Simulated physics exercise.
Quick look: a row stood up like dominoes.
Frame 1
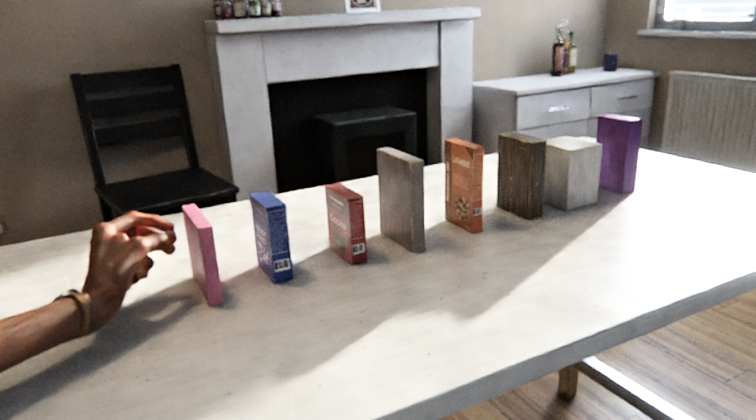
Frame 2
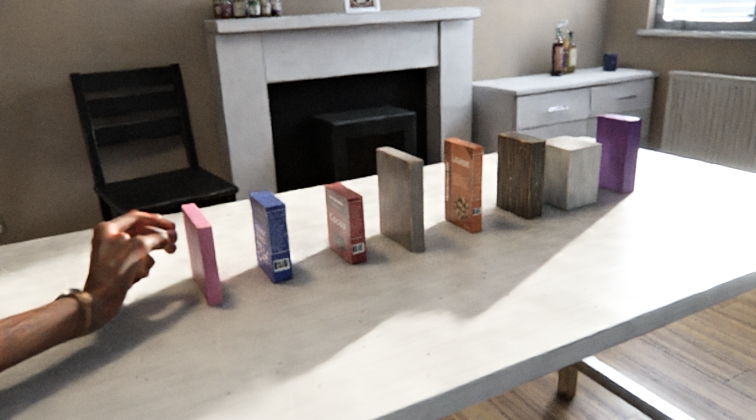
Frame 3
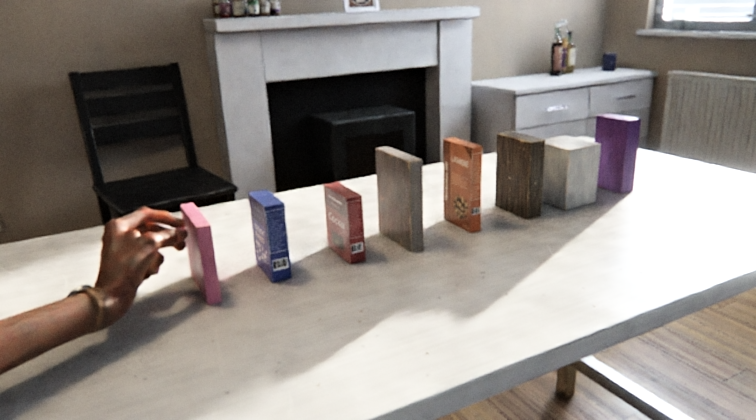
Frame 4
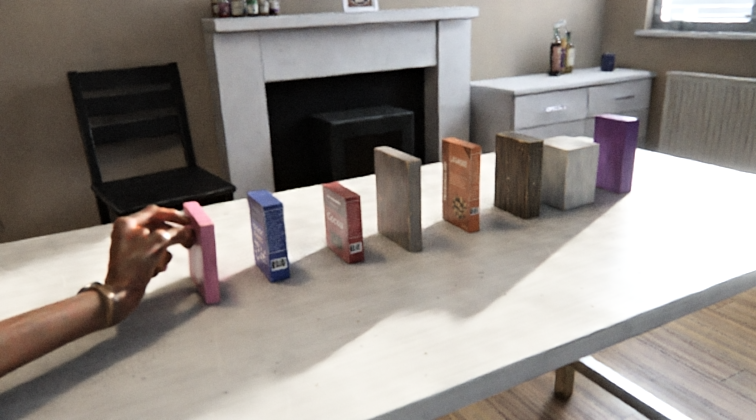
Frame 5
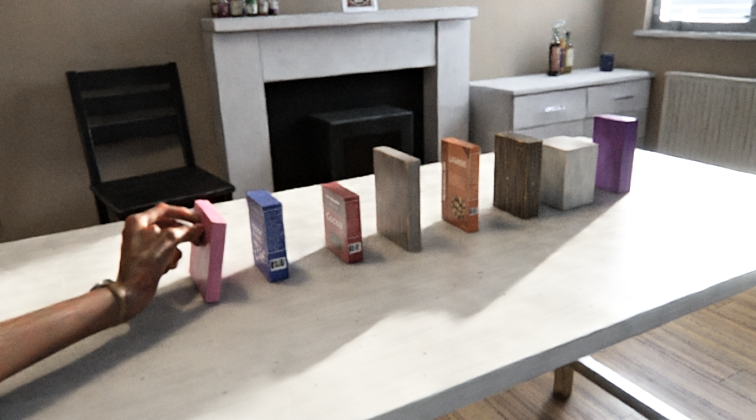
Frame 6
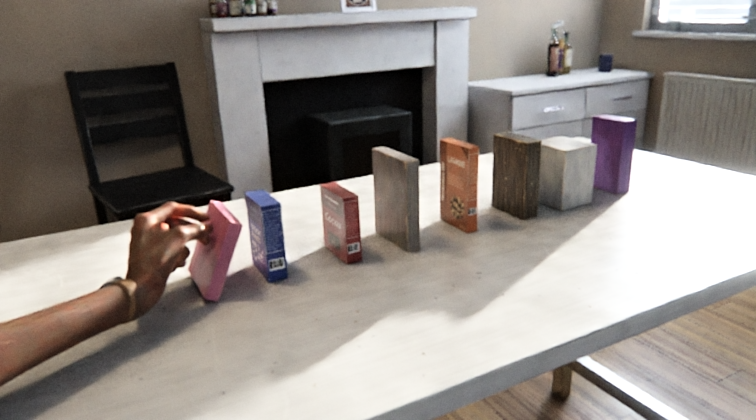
The clip opens on a pale table where a row of upright boards, packets and blocks stands before a fireplace, with a hand at the left beside the pink board. The fingers move right, meet the pink board's upper part and push it, and it tilts rightward toward the blue packet while the others stay upright.
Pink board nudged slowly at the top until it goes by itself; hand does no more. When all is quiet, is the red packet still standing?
It is going to tumble.
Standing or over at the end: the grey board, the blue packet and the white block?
Result - grey board down, blue packet down, white block up.
Then, 0.40 s later than the last frame, pink board 73° over; red packet tilted by 53° near (369, 222); blue packet on its side; grey board tilted by 10°.
Then, 0.70 s later than the last frame, pink board 74° over; red packet on its side near (378, 230); grey board tilted by 71°; blue packet on its side.
When it is over, lying over on the table, grey board, red packet, orange packet and blue packet; left askew, black board; white block as before. End places, in pixels of the last picture, red packet near (379, 229).
